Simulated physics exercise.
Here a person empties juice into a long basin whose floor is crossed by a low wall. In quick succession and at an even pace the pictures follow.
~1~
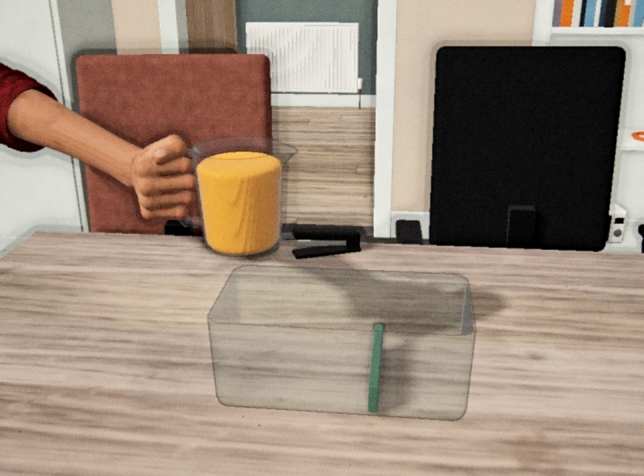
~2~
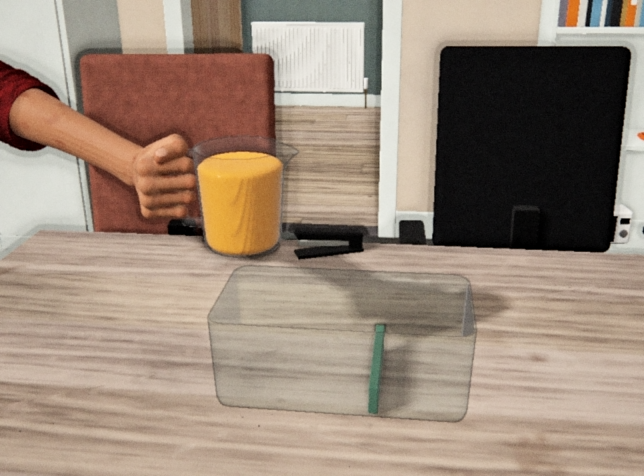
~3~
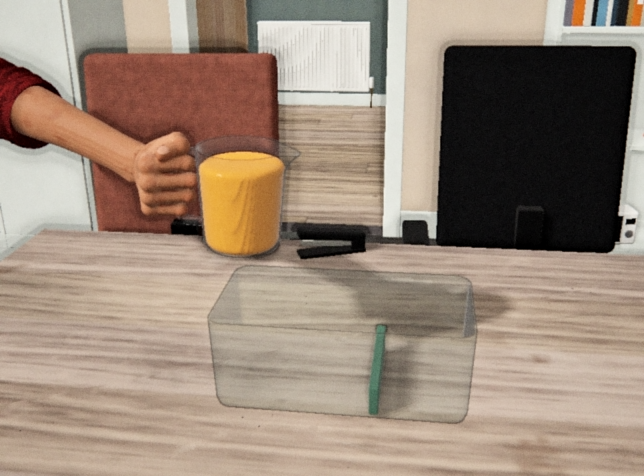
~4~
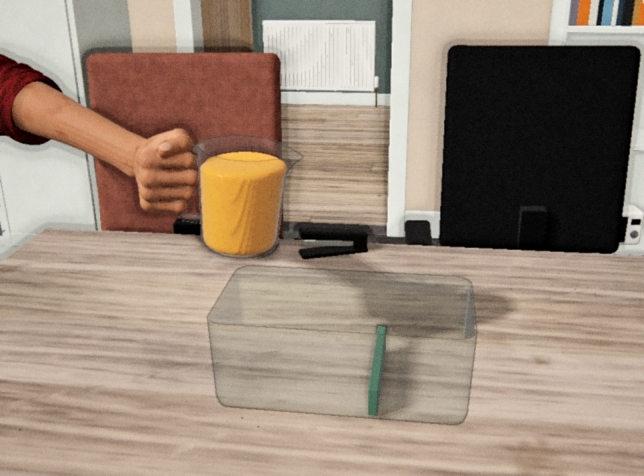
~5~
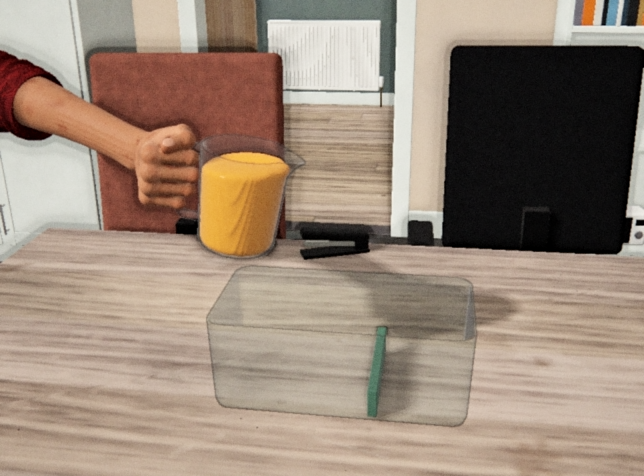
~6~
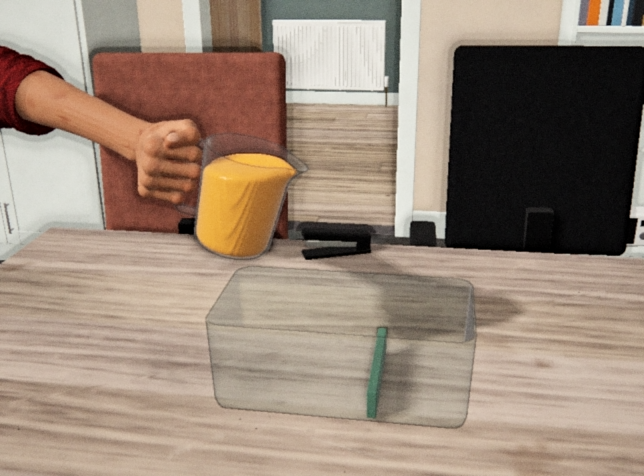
The clip shows a hand holding a clear jug of orange juice above a long transparent basin with a low green wall across its floor, first nearly upright, then tilting the jug gradually to the right.
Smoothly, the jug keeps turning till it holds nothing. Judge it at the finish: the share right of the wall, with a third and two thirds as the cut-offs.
At the finish, the right of the wall has under a third.
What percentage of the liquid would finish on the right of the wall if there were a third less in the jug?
Roughly 5 %.
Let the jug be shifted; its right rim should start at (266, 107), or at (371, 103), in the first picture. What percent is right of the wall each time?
First about 5, then 60 per cent.
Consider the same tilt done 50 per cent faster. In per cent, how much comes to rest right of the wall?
Share on the right: Some 10 percent.
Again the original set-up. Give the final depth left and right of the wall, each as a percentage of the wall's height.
50 left, 10 right, give or take.
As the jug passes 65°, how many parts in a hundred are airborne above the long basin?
Roughly 15 percent.
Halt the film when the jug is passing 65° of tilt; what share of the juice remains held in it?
Roughly 80 percent remains at that point.
A moment on, the jug is tipped part way and 80 per cent is still to pour, 5 is left of the wall and 0 right of it.
Next, the jug is tipped on its side and 34 per cent is still to pour, 40 is left of the wall and 10 right of it.
Then the jug is tipped on its side and 7 per cent is still to pour, 76 is left of the wall and 10 right of it.
Later the jug is tipped on its side and 1 per cent is still to pour, 85 is left of the wall and 12 right of it.
In the end 86 per cent lies left of the wall, 12 right of it and 2 outside.
